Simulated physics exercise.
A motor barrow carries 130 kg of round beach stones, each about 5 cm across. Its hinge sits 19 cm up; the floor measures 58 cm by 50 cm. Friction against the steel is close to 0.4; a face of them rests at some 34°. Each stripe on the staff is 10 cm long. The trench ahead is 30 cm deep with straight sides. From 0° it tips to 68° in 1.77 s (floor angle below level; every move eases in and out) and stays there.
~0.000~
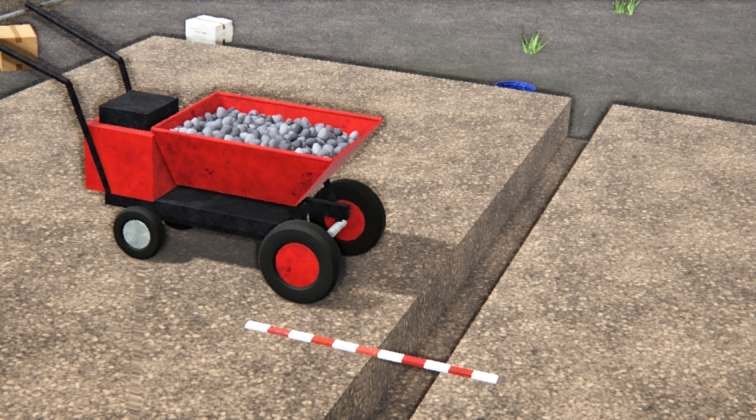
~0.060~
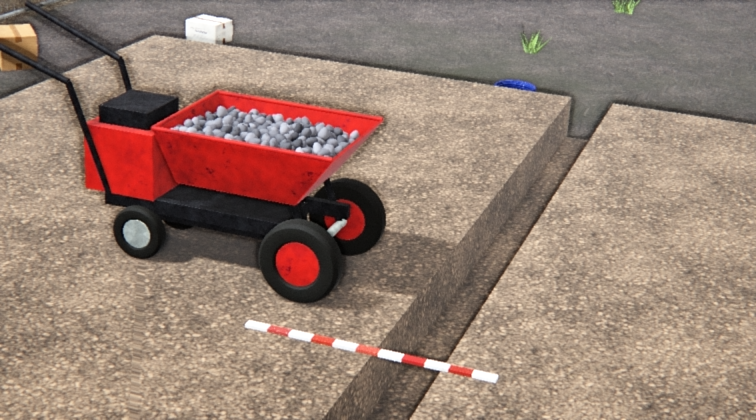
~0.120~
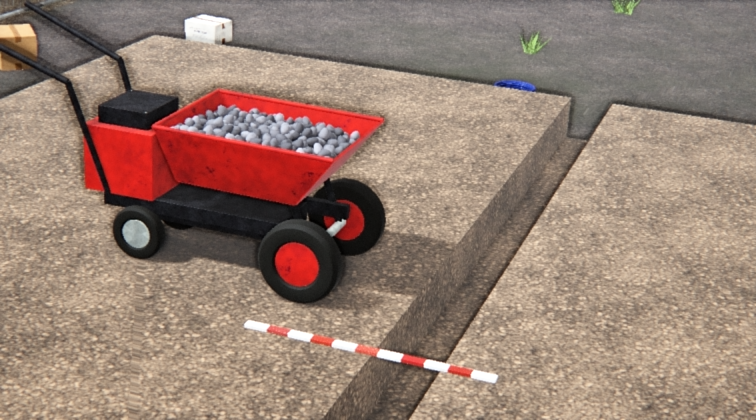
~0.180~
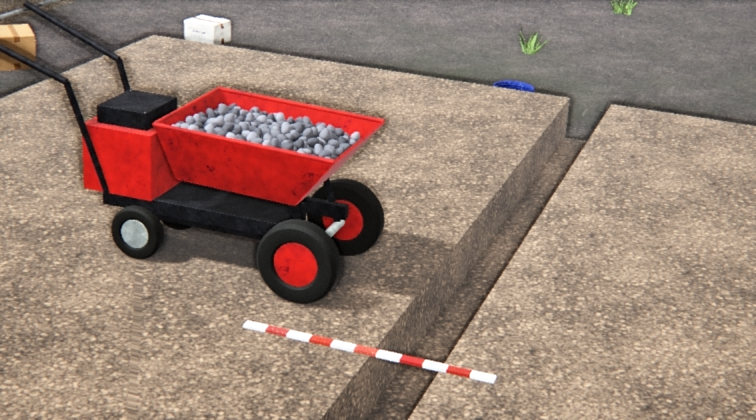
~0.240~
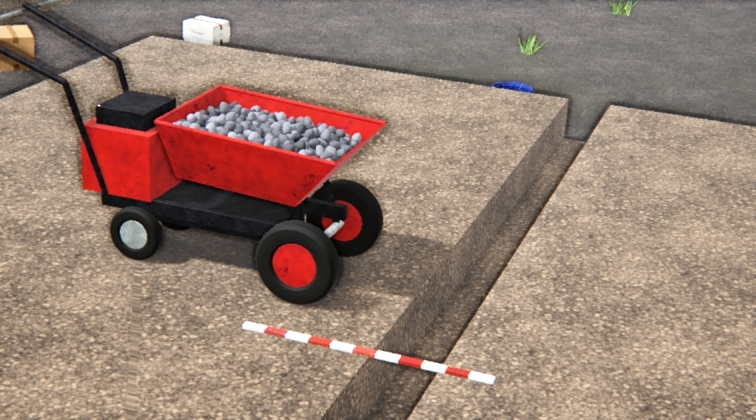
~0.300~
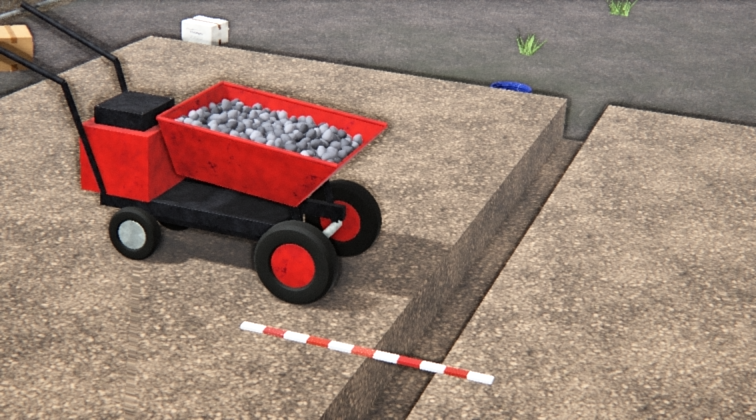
On a gravelly patch of ground beside a straight trench, a red motor barrow loaded with round grey stones stayed parked near a red-and-white striped staff while its skip tilted forward very slightly.
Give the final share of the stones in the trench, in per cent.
Close to 69 in a hundred.
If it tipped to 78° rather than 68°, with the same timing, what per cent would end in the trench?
It would be near 65 per cent.
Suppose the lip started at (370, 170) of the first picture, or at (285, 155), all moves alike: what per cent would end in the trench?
Near 30 per cent from the first place, 95 from the second.
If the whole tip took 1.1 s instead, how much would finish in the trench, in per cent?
It would be near 55 per cent.
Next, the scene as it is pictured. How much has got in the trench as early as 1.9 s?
About 35 per cent by then.
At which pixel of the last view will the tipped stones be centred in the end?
Around (458, 342).
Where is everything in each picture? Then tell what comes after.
Lip at (332, 161), floor tilted 0°, highest stones at (268, 125), in the first picture.
Lip at (332, 160), floor tilted 0°, highest stones at (266, 124); the stones move at 0.1 m/s on average, in the second picture.
The skip is at 1°, its lip at (333, 161); the top of the load is at (267, 123); the stones move at 0.1 m/s on average, in the third picture.
The skip is at 2°, its lip at (334, 162); the top of the load is at (245, 119); the stones move at 0.2 m/s on average, in the fourth picture.
Lip at (335, 165), floor tilted 3°, highest stones at (239, 116); the stones move at 0.2 m/s on average, in the fifth picture.
Lip at (337, 167), floor tilted 5°, highest stones at (230, 112); the stones move at 0.3 m/s on average, in the sixth picture.
After 1.3 s the floor is at 57°; 97 % in the skip, 3 % in the trench; the foremost stones are at (446, 256).
After 1.9 s the floor is at 68°; 39 % in the skip, 37 % in the trench, 24 % past the trench; the foremost stones are at (569, 346).
After 2.2 s the floor is at 68°; 17 % in the skip, 51 % in the trench, 31 % past the trench; the foremost stones are at (659, 333).
After 4.2 s the floor is at 68°; 0 % in the skip, 69 % in the trench, 31 % past the trench; the foremost stones are at (706, 345).
